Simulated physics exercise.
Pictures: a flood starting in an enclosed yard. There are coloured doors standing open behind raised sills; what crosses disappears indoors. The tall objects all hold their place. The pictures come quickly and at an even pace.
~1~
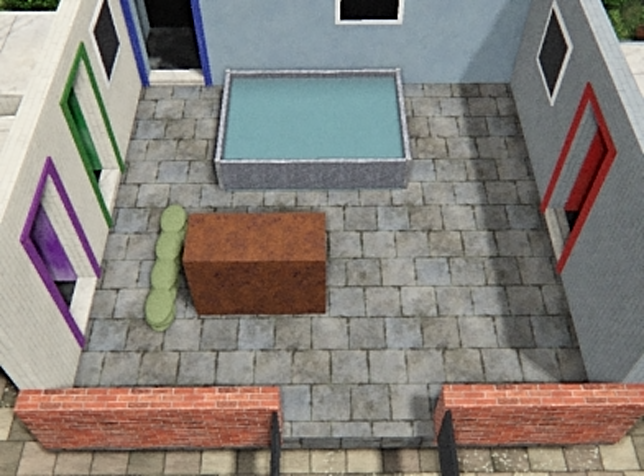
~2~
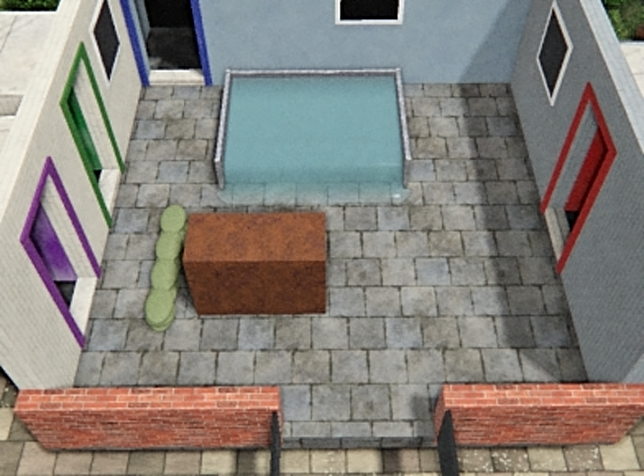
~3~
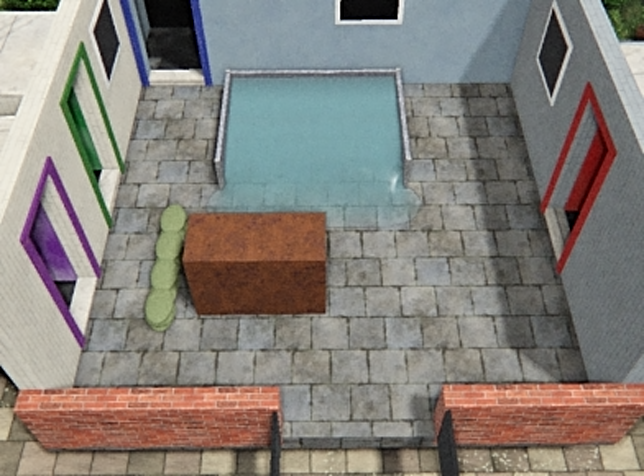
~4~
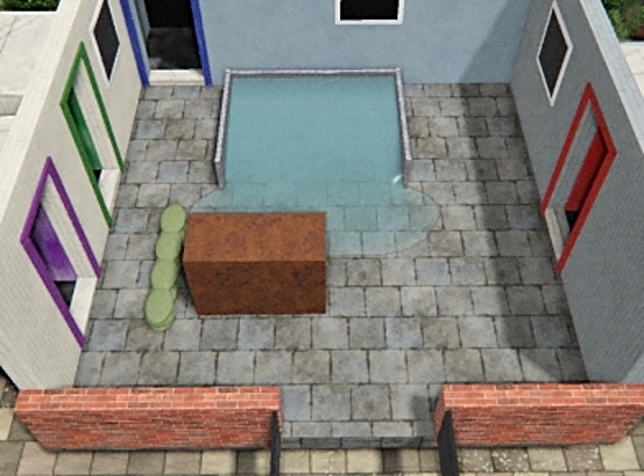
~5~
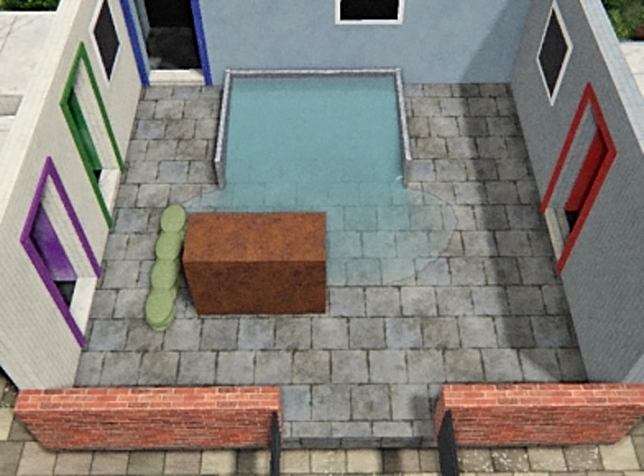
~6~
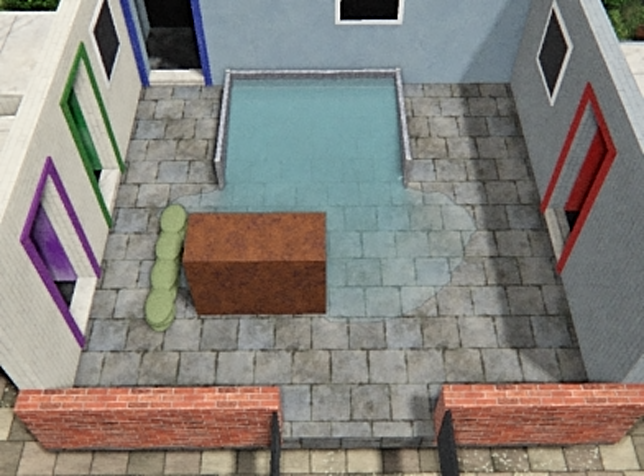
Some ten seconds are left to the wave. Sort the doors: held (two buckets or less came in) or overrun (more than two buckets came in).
Sorted: Purple door held, red door held, green door held, blue door held.
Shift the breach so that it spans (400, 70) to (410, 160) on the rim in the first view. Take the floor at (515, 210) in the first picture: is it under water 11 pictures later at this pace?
At that place: Awash.
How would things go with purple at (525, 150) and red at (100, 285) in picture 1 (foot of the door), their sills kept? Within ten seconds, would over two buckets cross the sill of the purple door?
Result for purple: It ends up below.
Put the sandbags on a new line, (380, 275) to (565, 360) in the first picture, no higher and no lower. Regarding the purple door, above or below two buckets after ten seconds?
From what I can tell, the purple door surpasses the limit.
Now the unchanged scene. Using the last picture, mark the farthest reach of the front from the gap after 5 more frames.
The farthest point of the front sits at (450, 415).
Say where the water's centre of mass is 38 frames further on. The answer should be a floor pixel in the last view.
The water's middle lies around (350, 235).
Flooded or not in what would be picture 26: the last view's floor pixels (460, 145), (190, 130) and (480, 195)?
Result, in that order: Not wetted / wetted / not wetted.
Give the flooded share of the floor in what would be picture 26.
About 65 per cent.
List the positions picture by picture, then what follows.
In the first frame, still water in the water tank at (313, 117).
In the second frame, the front is at (405, 194), out from the gap at (313, 178).
In the third frame, the front is at a hidden place, out from the gap at (313, 180).
In the fourth frame, water pours out at (313, 180) and has run to (422, 231).
In the fifth frame, the front is at a hidden place, out from the gap at (313, 181).
In the sixth frame, the front is at (429, 290), out from the gap at (313, 181).
A moment on, water covers 35 % of the floor; the purple door not reached, the red door not reached, the green door not reached, the blue door not reached.
Next, water covers 50 % of the floor; the purple door not reached, the red door not reached, the green door wet at the sill, nothing in, the blue door not reached.
Then, water covers 65 % of the floor; the purple door wet at the sill, nothing in, the red door wet at the sill, nothing in, the green door wet at the sill, nothing in, the blue door wet at the sill, nothing in.
Later, water covers 90 % of the floor; the purple door wet at the sill, nothing in, the red door wet at the sill, nothing in, the green door wet at the sill, nothing in, the blue door wet at the sill, nothing in.
In the end, water covers 95 % of the floor; the purple door wet at the sill, nothing in, the red door wet at the sill, nothing in, the green door wet at the sill, nothing in, the blue door wet at the sill, nothing in.
